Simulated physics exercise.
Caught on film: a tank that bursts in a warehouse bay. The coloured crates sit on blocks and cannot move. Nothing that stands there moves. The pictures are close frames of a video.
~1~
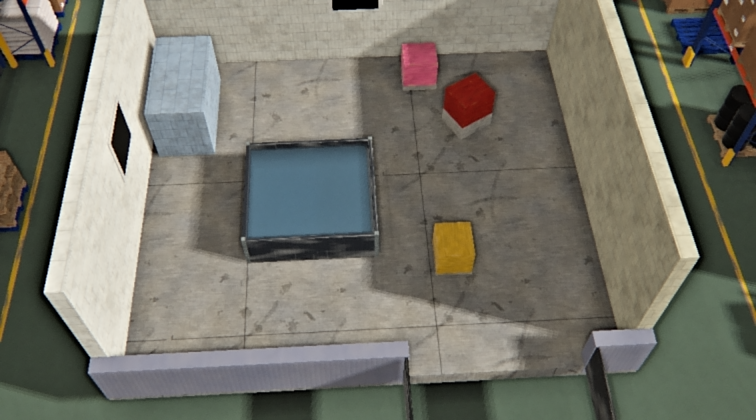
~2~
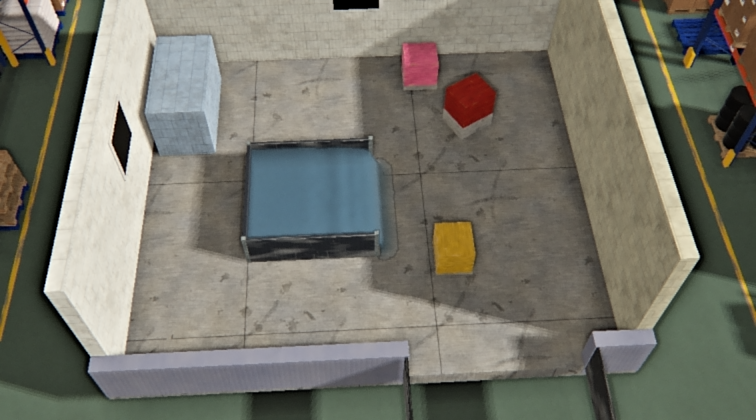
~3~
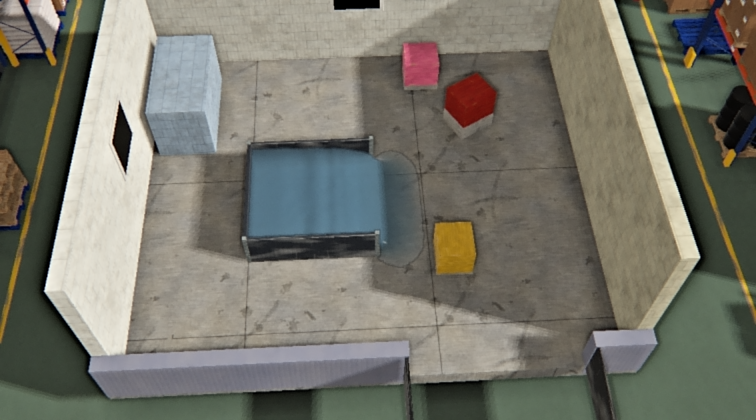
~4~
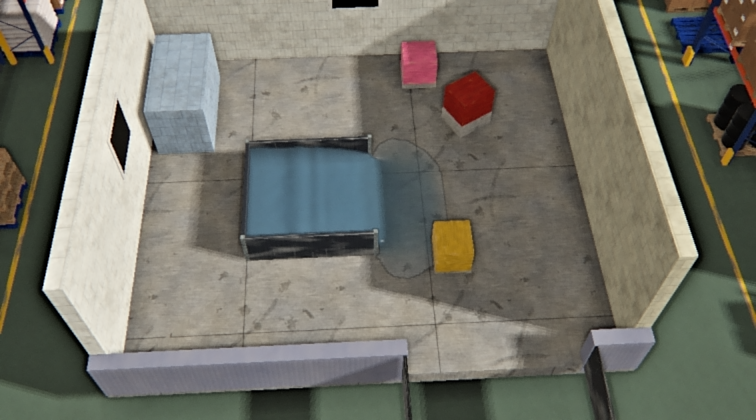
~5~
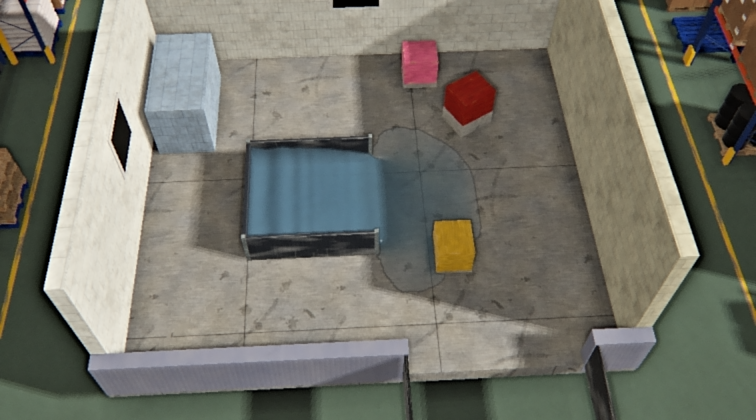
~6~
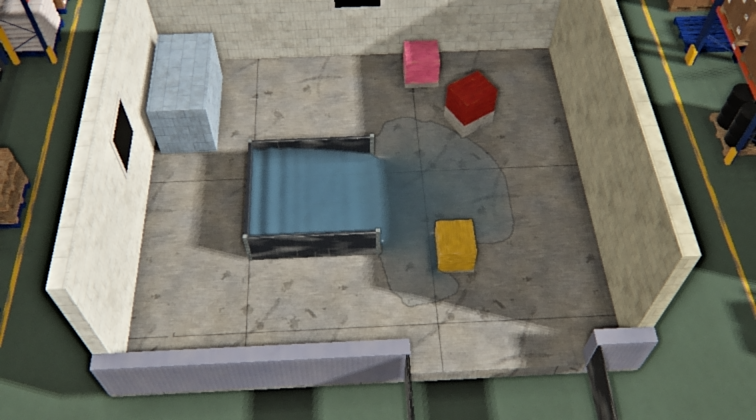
Blue water poured out of the open right side of a tank in a warehouse bay, spreading in a thin, widening sheet across the gray floor, reaching the yellow block and flowing around it.
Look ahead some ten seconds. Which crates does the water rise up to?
In the end: The yellow crate is wetted; the red crate escapes dry; the pink crate is wetted.
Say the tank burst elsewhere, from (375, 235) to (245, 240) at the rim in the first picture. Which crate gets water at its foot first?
It is the crate marked yellow.
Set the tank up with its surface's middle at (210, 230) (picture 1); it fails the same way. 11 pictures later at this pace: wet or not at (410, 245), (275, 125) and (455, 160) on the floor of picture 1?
In that order: Under water, clear, flooded.
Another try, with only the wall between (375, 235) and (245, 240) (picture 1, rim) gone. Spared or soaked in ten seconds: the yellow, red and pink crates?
Then: The yellow crate is soaked, the red crate stays dry, the pink crate escapes it.
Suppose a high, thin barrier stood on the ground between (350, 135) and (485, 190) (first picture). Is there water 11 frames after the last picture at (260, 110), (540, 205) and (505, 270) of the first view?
As listed: Not flooded, wet, wet.
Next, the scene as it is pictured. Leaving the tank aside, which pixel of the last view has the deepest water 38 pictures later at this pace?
I would point to (440, 67).
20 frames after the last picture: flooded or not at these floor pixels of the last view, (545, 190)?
Answer: Wet.
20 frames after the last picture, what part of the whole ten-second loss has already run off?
Close to 20 %.
A moment on, water covers 25 % of the floor; the yellow crate water round its plinth, the red crate water round its plinth, the pink crate not reached.
Next, water covers 35 % of the floor; the yellow crate water round its plinth, the red crate water round its plinth, the pink crate water round its plinth.
Then, water covers 45 % of the floor; the yellow crate water round its plinth, the red crate water round its plinth, the pink crate water round its plinth.
Later, water covers 65 % of the floor; the yellow crate water round its plinth, the red crate water round its plinth, the pink crate water round its plinth.
In the end, water covers 95 % of the floor; the yellow crate was topped, the red crate stayed above the water, the pink crate was topped.
